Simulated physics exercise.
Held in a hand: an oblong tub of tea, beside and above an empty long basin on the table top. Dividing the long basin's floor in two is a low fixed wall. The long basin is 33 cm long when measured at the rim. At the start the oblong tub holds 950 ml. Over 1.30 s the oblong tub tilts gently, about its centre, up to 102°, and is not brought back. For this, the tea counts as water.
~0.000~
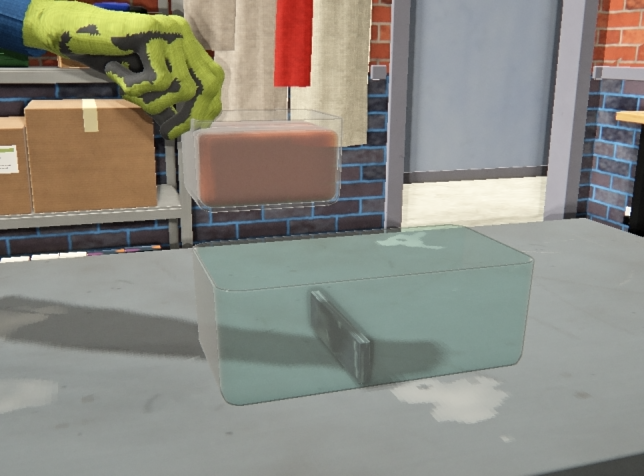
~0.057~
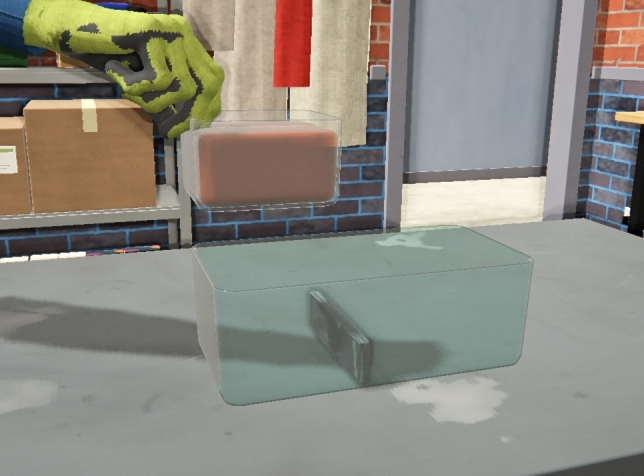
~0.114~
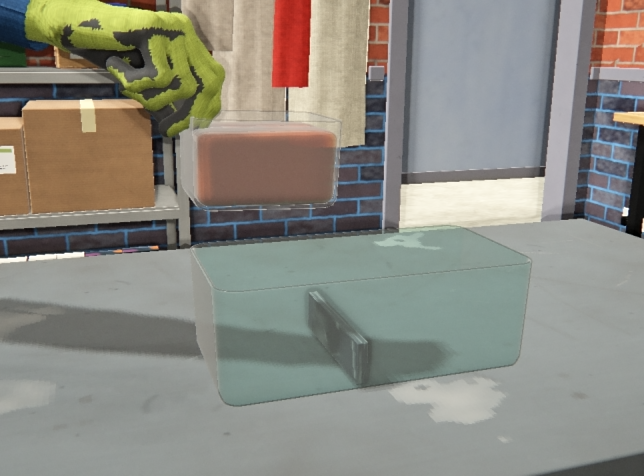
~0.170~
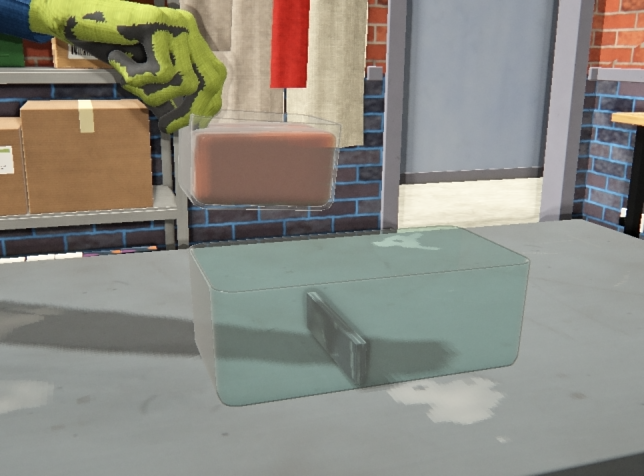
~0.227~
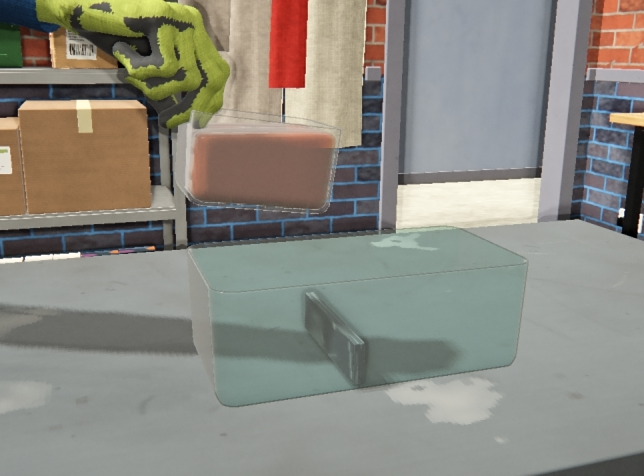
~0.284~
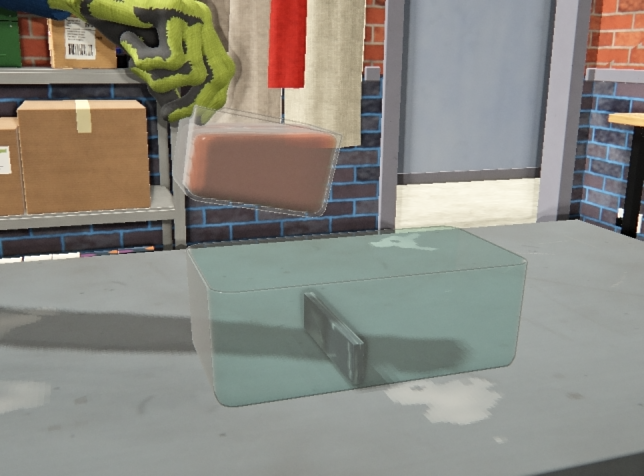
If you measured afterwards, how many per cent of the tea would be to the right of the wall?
About 84 out of 100.
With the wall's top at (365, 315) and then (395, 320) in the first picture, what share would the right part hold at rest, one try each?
65 % and 40 %.
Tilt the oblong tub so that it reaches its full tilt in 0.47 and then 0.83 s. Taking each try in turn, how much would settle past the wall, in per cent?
Near 80 in a hundred on the first go and near 80 in a hundred on the second.
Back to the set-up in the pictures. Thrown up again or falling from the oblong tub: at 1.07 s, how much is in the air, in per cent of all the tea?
It comes to some 5 percent of the total.
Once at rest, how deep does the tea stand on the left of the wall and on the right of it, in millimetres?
Some 6 mm on the left and 28 mm on the right.
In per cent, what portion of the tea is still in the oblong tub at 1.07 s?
About 14 % is still there.
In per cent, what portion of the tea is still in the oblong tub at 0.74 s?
Around 56 percent.
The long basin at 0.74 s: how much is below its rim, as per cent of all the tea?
Roughly 20 percent.
Then, 0.74 s in, the tilt is 62° and 56 per cent is still to pour, 0 is left of the wall and 19 right of it.
Then, 1.07 s in, the tilt is 94° and 13 per cent is still to pour, 5 is left of the wall and 77 right of it.
Then, 1.42 s in, the tilt is 102° and 1 per cent is still to pour, 13 is left of the wall and 84 right of it.
Then, 1.80 s in, the tilt is 102° and 0 per cent is still to pour, 15 is left of the wall and 84 right of it.
Finally, 15 per cent lies left of the wall, 84 right of it and 0 outside.
